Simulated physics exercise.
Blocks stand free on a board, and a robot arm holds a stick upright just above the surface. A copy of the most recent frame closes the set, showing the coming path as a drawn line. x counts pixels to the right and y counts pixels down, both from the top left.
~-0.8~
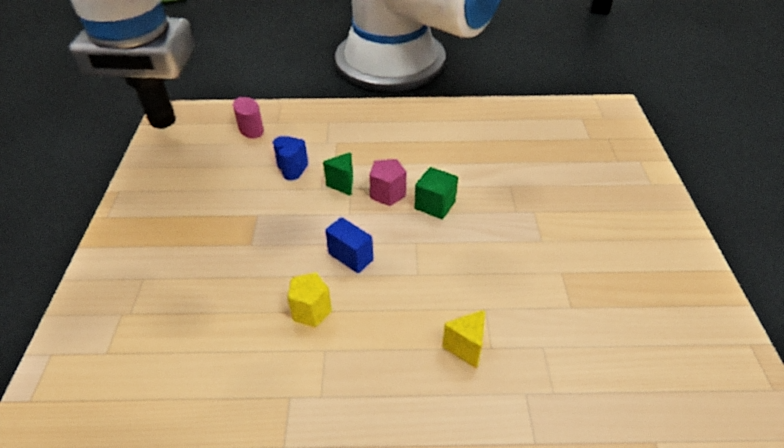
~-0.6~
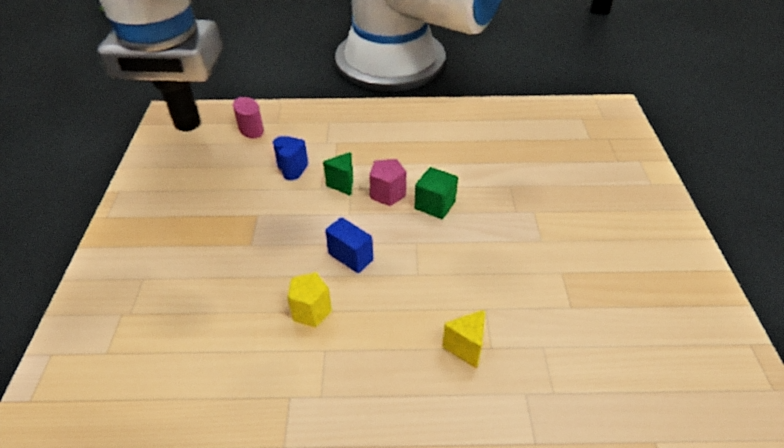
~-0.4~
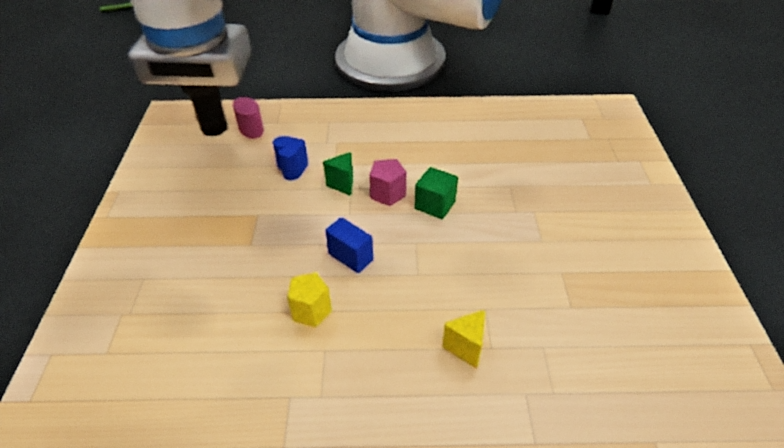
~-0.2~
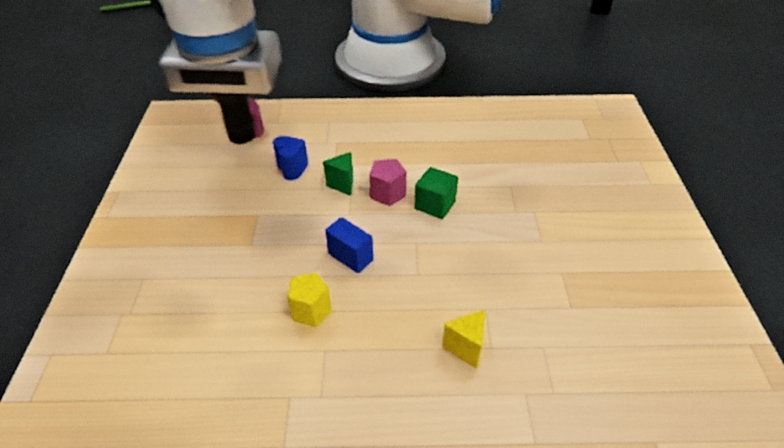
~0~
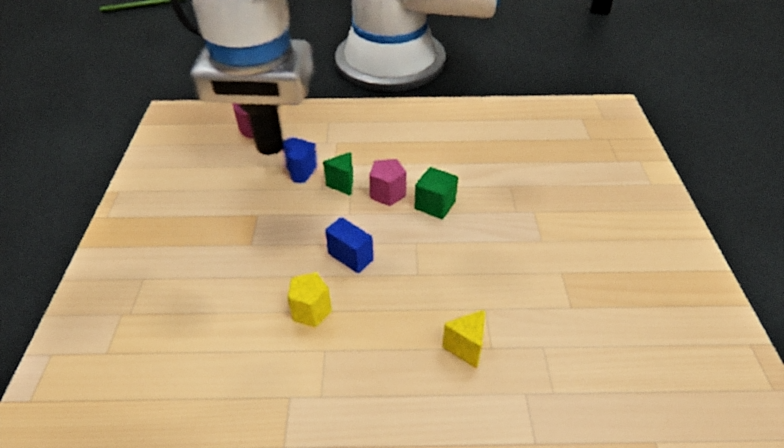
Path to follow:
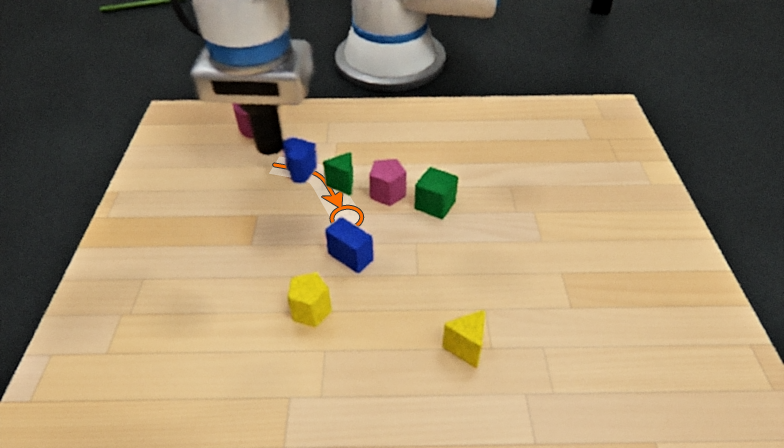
On a pale wooden board against a dark floor, seen from above at an angle by a still camera, a robot arm holds a black stick upright. Magenta, blue and green blocks sit toward the back, a blue oblong near the middle and two yellow blocks closer. The stick glides rightward and slightly nearer, passing before the magenta cylinder and nudging the blue heart-shaped block slightly right.
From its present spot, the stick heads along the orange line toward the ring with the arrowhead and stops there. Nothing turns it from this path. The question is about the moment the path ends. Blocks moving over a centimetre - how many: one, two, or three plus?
The result: Three blocks or more.
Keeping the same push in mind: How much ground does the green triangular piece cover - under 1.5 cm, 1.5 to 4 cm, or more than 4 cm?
Band: Over 4 cm.
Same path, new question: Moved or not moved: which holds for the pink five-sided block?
That block slides.
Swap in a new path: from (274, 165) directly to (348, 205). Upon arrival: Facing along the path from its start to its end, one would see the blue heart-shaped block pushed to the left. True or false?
That claim is true.
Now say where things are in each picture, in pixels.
Lower end of the stick (163, 122), tops of blocks, blue heart-shaped block (288, 145), green triangular piece (341, 161), pink five-sided block (387, 169), green square (437, 180), in the first frame.
Stick (188, 125), blocks as before, in the second frame.
Stick (215, 129), blocks as before, in the third frame.
Stick (242, 137), blocks as before, in the fourth frame.
Stick (271, 148), blue heart-shaped block (298, 147), green triangular piece (341, 161), pink five-sided block (387, 169), green square (437, 180), in the fifth frame.
The drawn path runs from (274, 165) via (310, 172) and (331, 192), ending at (347, 218).
On the path given first. One third of the way, stick (309, 155); blue heart-shaped block (331, 153), turned 45° clockwise; green triangular piece (347, 165).
Two thirds of the way, stick (329, 174); blue heart-shaped block (355, 168), turned 25° clockwise; green triangular piece (370, 181), turned 15° anticlockwise; pink five-sided block (395, 173), turned 25° anticlockwise.
At the end, stick (345, 200); blue heart-shaped block (369, 183); green triangular piece (392, 192), turned 45° anticlockwise; pink five-sided block (405, 175), turned 55° anticlockwise; green square (443, 180).
